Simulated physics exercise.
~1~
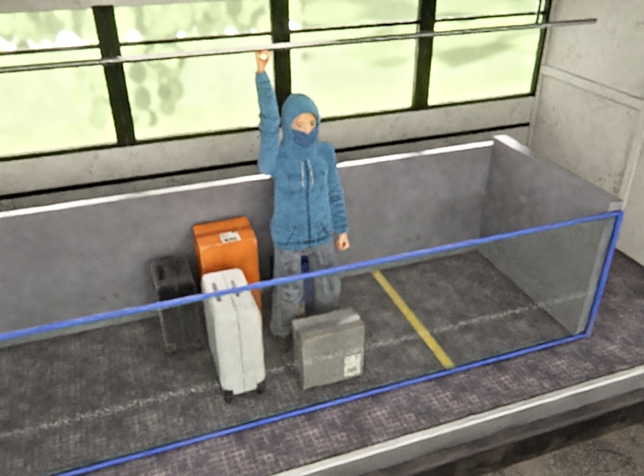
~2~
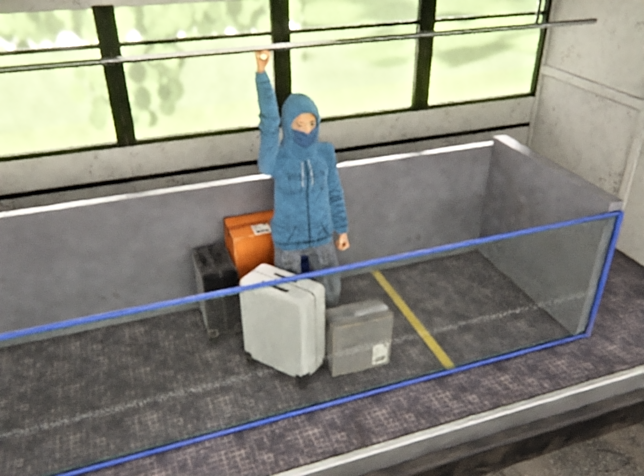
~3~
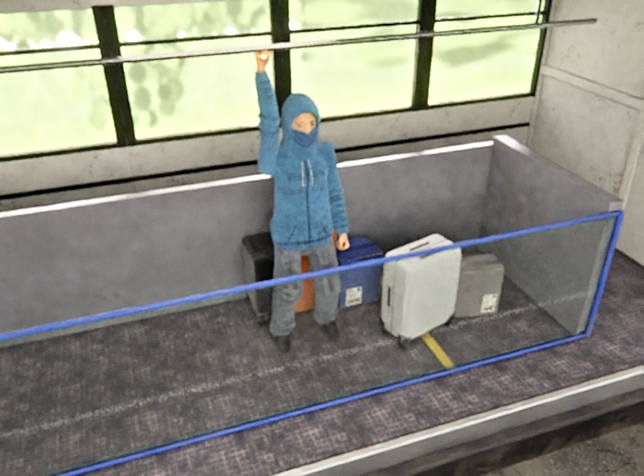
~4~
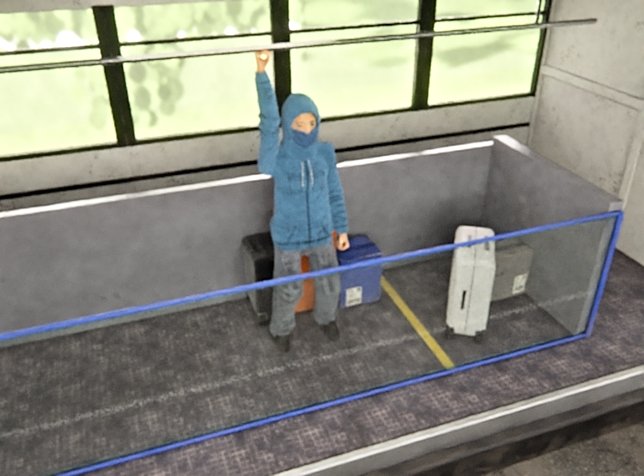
To begin with, a person in a blue hooded jacket and face covering stands in a low-walled bay, one hand raised to an overhead rail, with a white wheeled case, a grey carton, a black case and an orange bag close by, left of a yellow floor line. The luggage shifts right, the white case turning as it goes. Next the carton and white case slide to the line and beyond, while the orange bag and black case move behind the person and a blue pack shows beside them. Finally, the white case and carton travel farther right, ending past the line, while the other three stay short of it. The person keeps holding the rail throughout.
